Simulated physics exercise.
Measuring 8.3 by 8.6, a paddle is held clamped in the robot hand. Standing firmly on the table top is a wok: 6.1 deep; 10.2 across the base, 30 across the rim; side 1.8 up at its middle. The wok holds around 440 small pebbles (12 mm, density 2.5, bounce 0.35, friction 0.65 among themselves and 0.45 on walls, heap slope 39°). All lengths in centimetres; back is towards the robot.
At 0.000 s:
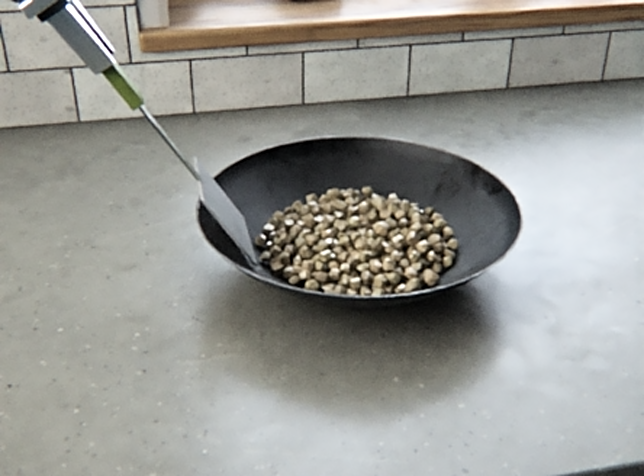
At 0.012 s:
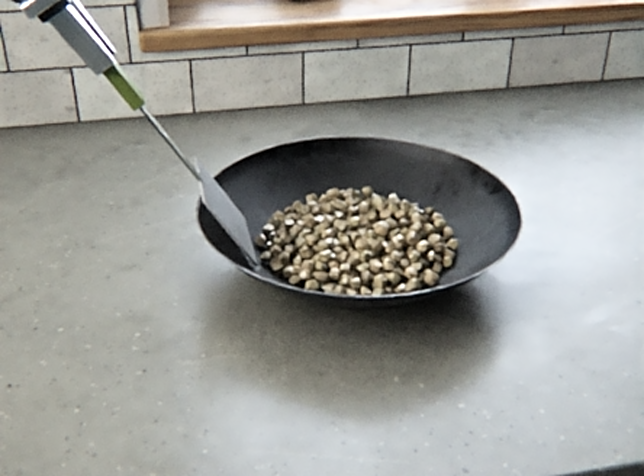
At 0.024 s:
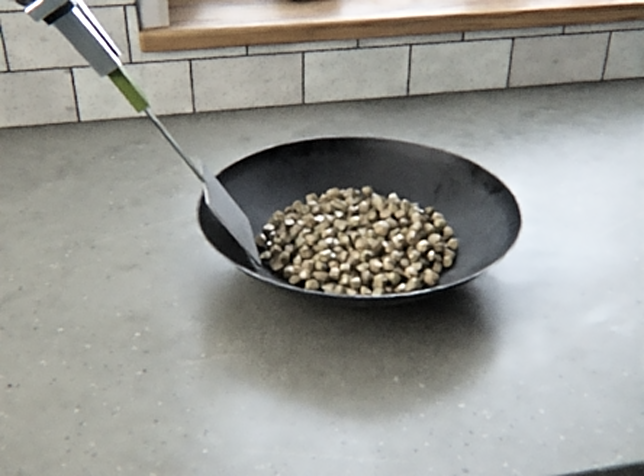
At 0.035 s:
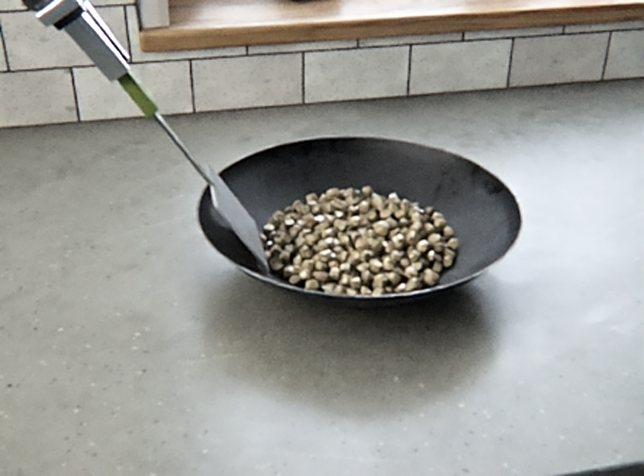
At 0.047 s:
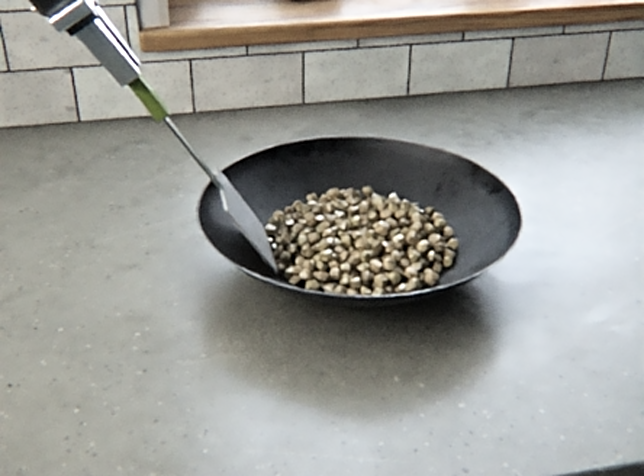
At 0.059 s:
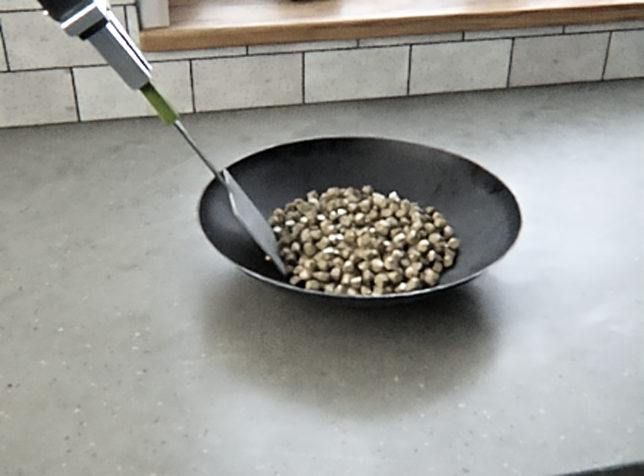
A flat metal paddle, gripped by a robot hand, slid slowly a short way to the right inside a dark wok on a grey counter, nudging the edge of a heap of small pebbles that barely shifted.
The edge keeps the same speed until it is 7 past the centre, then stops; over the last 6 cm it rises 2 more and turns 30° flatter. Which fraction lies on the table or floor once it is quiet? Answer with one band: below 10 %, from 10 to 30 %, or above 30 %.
Below 10 %.
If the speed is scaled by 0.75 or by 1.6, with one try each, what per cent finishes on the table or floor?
Estimates in order: 5 per cent, 15 per cent.
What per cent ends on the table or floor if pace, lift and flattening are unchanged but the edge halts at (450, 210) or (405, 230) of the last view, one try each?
Try 1: Approx. 30 %; try 2: Approx. 5 %.
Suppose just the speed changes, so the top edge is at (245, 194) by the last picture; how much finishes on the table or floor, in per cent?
My guess is around 15 percent.
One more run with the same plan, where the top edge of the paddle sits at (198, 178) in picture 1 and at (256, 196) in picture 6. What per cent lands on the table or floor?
25 %.
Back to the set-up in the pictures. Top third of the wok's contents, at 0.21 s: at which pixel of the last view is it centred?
(455, 207).
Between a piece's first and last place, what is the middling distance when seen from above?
Roughly 8 centimetres.
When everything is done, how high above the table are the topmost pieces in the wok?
About 7.5 cm.
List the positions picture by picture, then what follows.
In the first picture, paddle top edge at (198, 178), sloping 59°; upper third of the load around (353, 236), from x 260 to 455, top at y 190; 444 in the wok.
In the second picture, paddle top edge at (199, 178), sloping 59°; upper third of the load around (353, 236), from x 260 to 455, top at y 190.
In the third picture, paddle top edge at (203, 180), sloping 59°; upper third of the load around (353, 236), from x 260 to 455, top at y 190.
In the fourth picture, paddle top edge at (211, 183), sloping 59°; upper third of the load around (353, 236), from x 260 to 455, top at y 190.
In the fifth picture, paddle top edge at (220, 187), sloping 59°; upper third of the load around (354, 235), from x 270 to 455, top at y 190.
In the sixth picture, paddle top edge at (230, 190), sloping 59°; upper third of the load around (355, 234), from x 270 to 455, top at y 190; 444 in the wok.
After 0.14 s, sloping 59°, highest piece 9 above the table; 443 in the wok, 1 on the blade or in flight.
After 0.21 s, sloping 49°, highest piece 22 above the table; 438 in the wok, 6 on the blade or in flight.
After 0.45 s, sloping 29°, highest piece 28 above the table; 414 in the wok, 29 on the table or floor, 1 on the blade or in flight.
After 1.50 s, sloping 29°, highest piece 7 above the table; 414 in the wok, 30 on the table or floor.
At rest, 414 in the wok, 30 on the table or floor. That is 7 % on the table or floor.
